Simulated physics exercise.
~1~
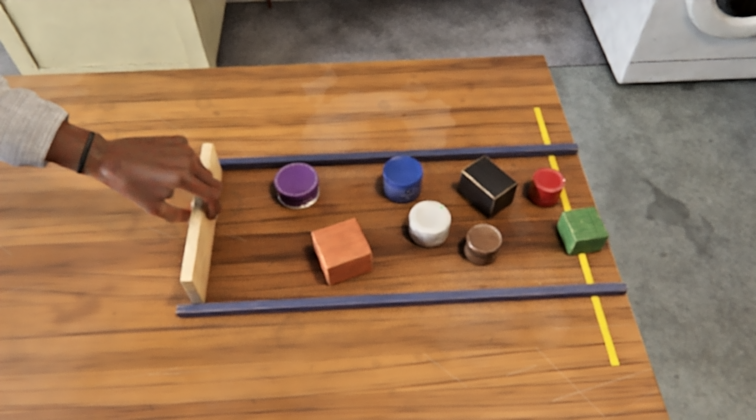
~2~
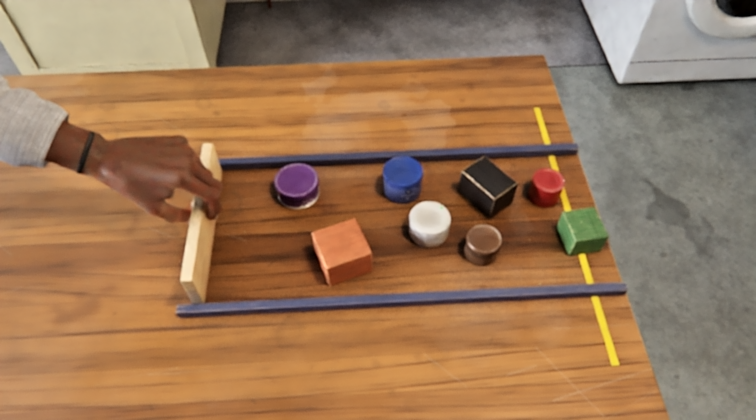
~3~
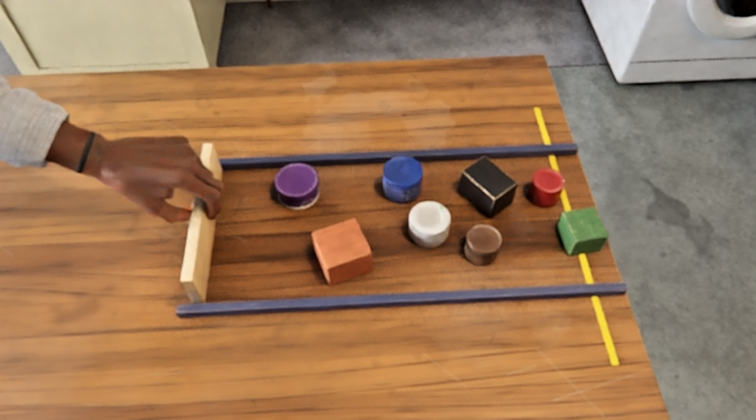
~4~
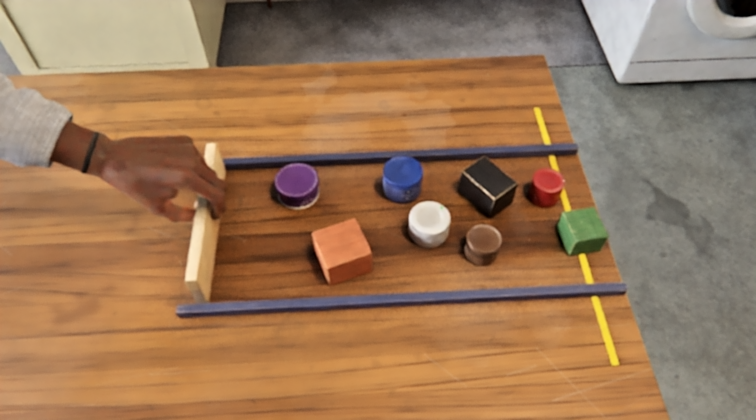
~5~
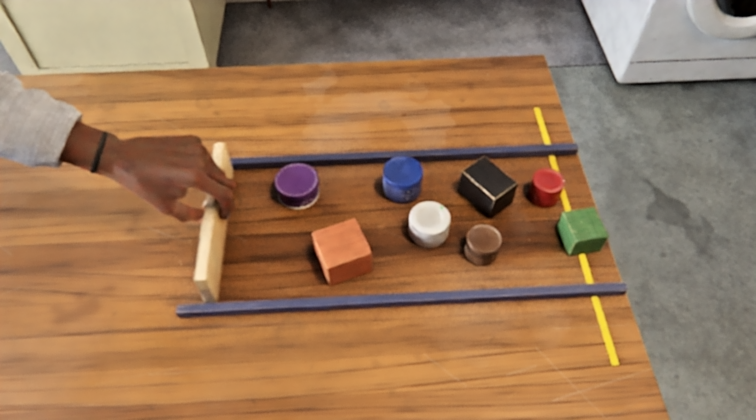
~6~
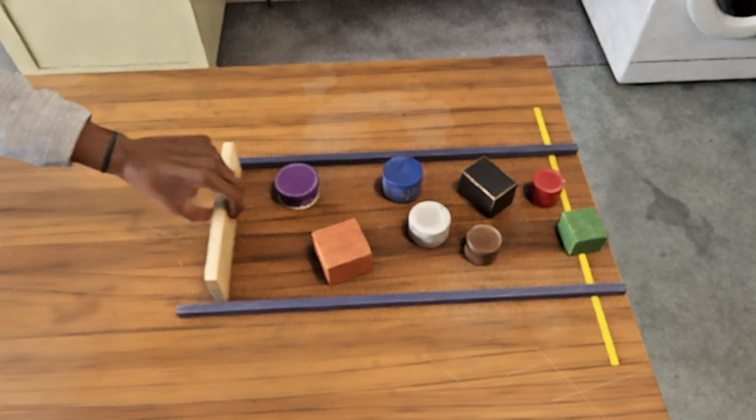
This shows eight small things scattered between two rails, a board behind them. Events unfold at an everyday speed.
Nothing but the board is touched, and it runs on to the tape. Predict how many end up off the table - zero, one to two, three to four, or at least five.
The loss over the edge is five or beyond.
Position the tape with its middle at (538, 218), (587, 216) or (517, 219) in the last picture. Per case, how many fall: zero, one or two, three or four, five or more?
Lab note - fallen per tape, in order: Either one or two / at least five / 1 or 2.
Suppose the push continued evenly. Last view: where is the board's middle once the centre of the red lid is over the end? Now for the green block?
Approx. (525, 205) / approx. (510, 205) for the other.
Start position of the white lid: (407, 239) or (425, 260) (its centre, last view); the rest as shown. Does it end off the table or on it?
Well, place by place the object does not stay and then does not stay.
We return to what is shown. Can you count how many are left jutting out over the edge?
Overhanging: 3.
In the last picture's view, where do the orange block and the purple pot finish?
Answer: First (609, 246), after that (582, 173).
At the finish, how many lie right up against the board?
The number is 3.
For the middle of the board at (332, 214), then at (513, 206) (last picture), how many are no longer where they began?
The number moved is 2 and then 8.
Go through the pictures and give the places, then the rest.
Green block (582, 231); red lid (546, 188); black block (487, 187); board (204, 220); tape (570, 217), in the first frame.
Red lid (546, 188); orange block (342, 252), in the second frame.
Black block (487, 187); purple pot (298, 186), in the third frame.
Green block (582, 231); board (208, 220), in the fourth frame.
Red lid (546, 188); white lid (429, 224), in the fifth frame.
Green block (582, 231); red lid (546, 188); black block (487, 187); board (226, 219); tape (570, 217), in the sixth frame.
Soon after, none off yet; green block at rest near (582, 231); red lid at rest near (546, 188); black block at rest near (487, 187).
At rest, the number that fall off is five or more; fallen, blue tub, brown tub, black block, red lid and green block.
